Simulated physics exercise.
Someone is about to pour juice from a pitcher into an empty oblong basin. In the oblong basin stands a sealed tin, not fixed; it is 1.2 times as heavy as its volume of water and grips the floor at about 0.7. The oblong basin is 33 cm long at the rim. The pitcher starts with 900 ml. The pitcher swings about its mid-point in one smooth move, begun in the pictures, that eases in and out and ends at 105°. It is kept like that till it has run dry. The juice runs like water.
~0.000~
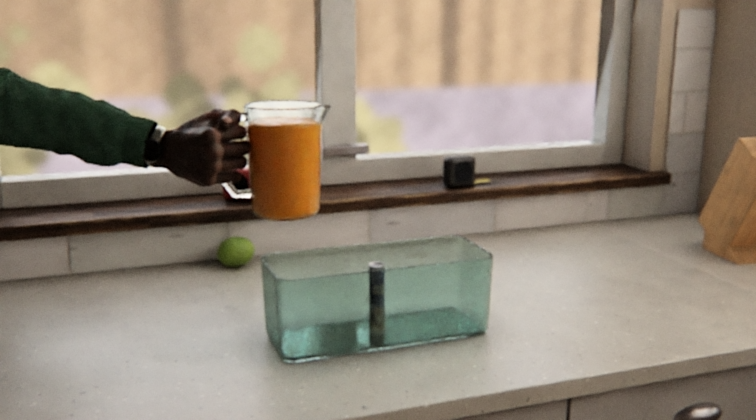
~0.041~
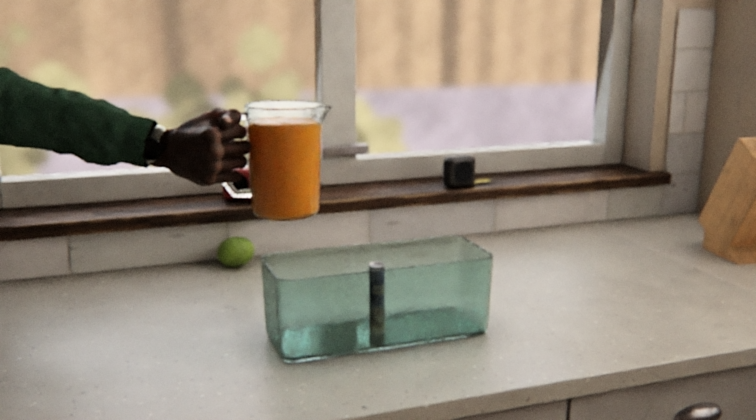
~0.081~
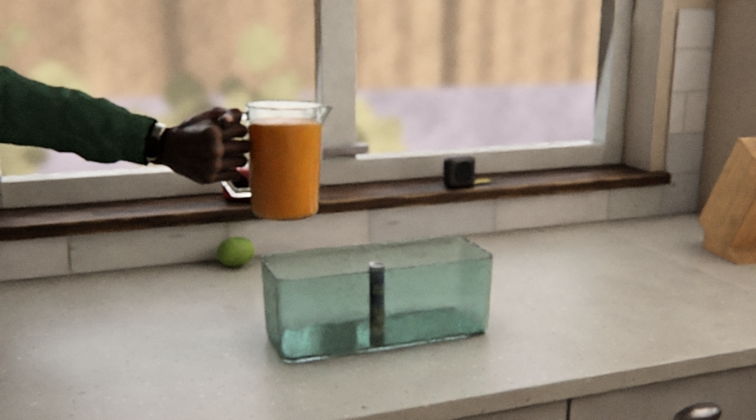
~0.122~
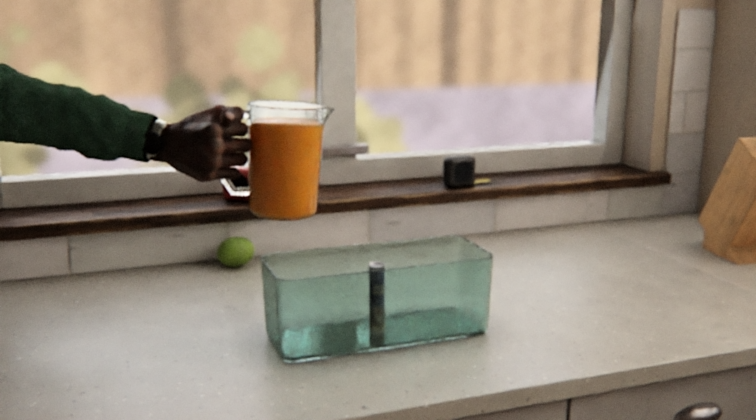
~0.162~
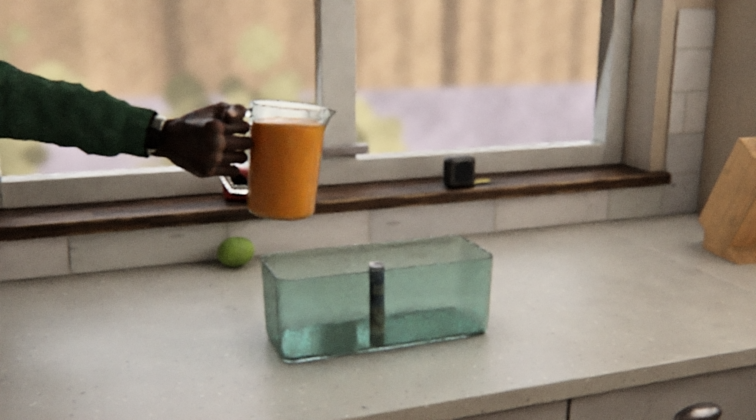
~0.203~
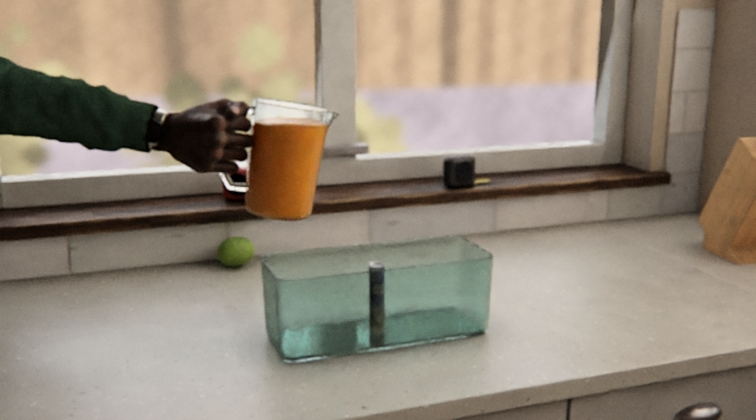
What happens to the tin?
The tin falls.
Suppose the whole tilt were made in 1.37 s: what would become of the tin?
The tin falls.
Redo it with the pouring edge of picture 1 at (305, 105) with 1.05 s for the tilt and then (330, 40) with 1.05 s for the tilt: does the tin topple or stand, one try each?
First it goes over; then it keeps standing.
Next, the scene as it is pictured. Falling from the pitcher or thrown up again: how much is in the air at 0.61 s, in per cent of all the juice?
About 12 per cent.
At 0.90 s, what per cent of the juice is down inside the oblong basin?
Near 38 in a hundred.
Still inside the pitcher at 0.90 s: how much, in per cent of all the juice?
Some 40 per cent.
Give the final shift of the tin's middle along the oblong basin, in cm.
About 7.0 cm.
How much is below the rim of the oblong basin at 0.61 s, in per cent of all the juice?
Some 1 per cent.
Then, 0.61 s in, the tilt is 65° and 87 per cent is still to pour; the tin stands where it began.
Then, 0.90 s in, the tilt is 100° and 41 per cent is still to pour; the tin stands where it began.
Then, 1.21 s in, the tilt is 105° and 5 per cent is still to pour; the tin stands where it began.
Then, 1.55 s in, the tilt is 105° and 0 per cent is still to pour; the tin lies on its side.
Finally, the tin lies on its side.
